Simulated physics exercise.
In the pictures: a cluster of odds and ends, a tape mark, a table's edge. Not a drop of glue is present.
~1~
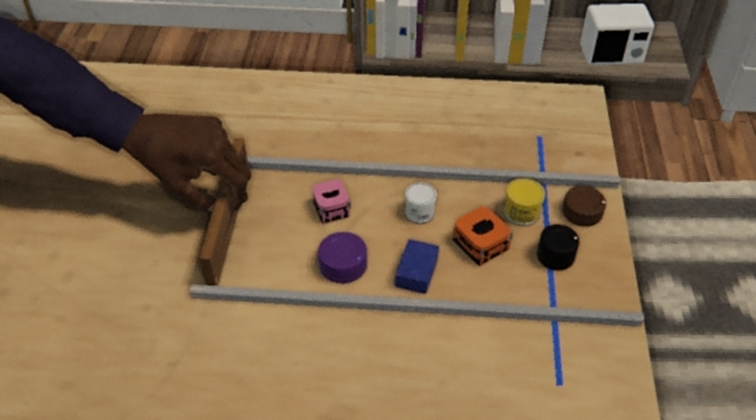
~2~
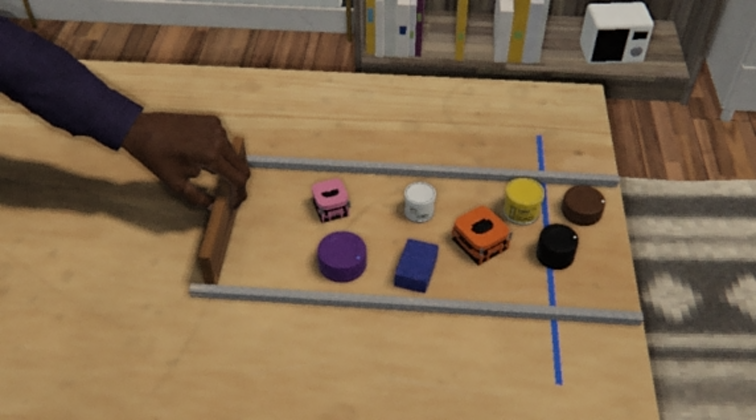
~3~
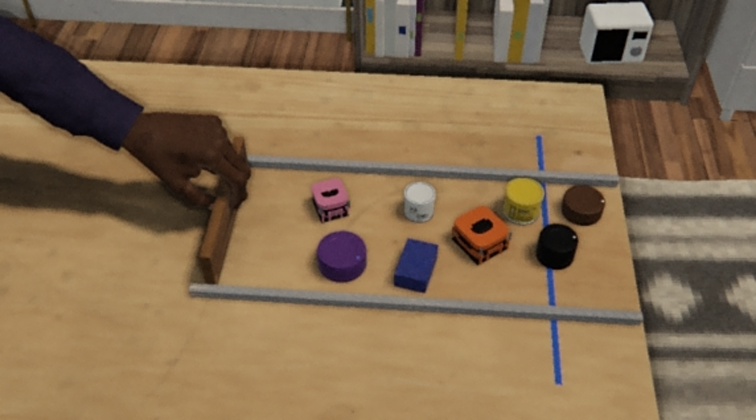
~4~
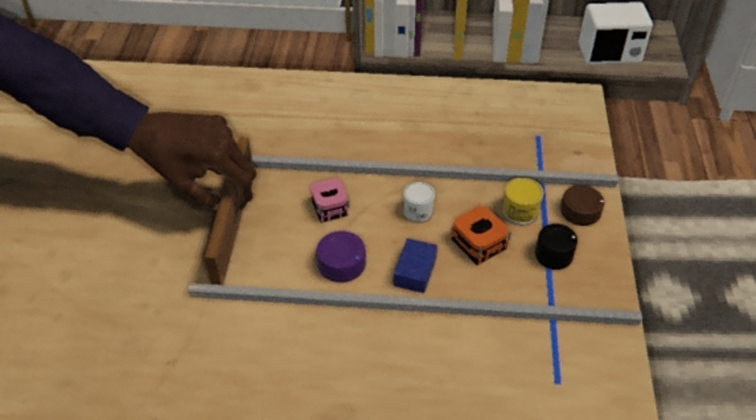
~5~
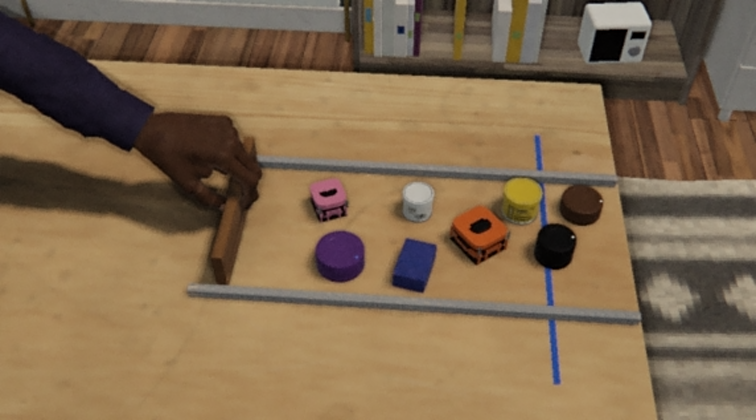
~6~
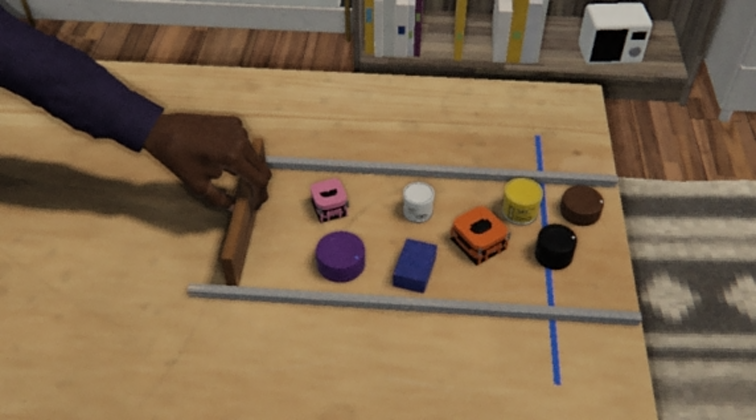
A dark-skinned hand in a dark sleeve slides an upright brown board slightly rightward between two grey rails on a light wooden table, seen from above at an angle. Ahead of it sit a pink case, purple lid, white tin, blue block and orange case, with a yellow tin, black lid and brown lid near the blue tape at right. The objects stay practically still, untouched by the board, and the view barely shifts.
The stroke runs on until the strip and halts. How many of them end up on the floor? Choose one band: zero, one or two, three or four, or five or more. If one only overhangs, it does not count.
One or two.
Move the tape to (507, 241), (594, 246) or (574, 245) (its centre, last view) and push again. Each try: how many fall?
The counts would be 0, 6 and 4.
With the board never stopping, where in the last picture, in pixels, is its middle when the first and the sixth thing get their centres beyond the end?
At the first moment about (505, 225), at the next about (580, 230).
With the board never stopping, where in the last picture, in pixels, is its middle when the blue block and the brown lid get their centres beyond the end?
The blue block puts it at (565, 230), the brown lid at (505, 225).
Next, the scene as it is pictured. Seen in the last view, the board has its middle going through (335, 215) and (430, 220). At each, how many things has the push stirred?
The first number is 2, the next one 5.
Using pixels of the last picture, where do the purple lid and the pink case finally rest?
In the last picture the purple lid sits at (575, 273) while the pink case sits at (561, 217).
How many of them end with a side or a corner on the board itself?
It's 2.
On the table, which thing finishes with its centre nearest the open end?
Result - the yellow tin.
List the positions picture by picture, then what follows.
In the first picture, brown lid (584, 206); black lid (558, 247); yellow tin (524, 202); board (226, 210); tape (548, 244).
In the second picture, black lid (557, 247); blue block (417, 265).
In the third picture, yellow tin (523, 202); white tin (419, 202).
In the fourth picture, brown lid (582, 205); pink case (330, 201).
In the fifth picture, black lid (555, 247); board (237, 209).
In the sixth picture, brown lid (582, 206); black lid (556, 247); yellow tin (522, 202); board (246, 210); tape (546, 243).
Soon after, none off yet; brown lid at rest near (582, 206); black lid at rest near (556, 247); yellow tin at rest near (522, 202).
After that, none off yet; brown lid displaced about its own width near (619, 204); black lid displaced about its own width near (598, 254); yellow tin displaced about its own width near (581, 198).
In the end, the number that fall off is one or two; gone, black lid and brown lid.
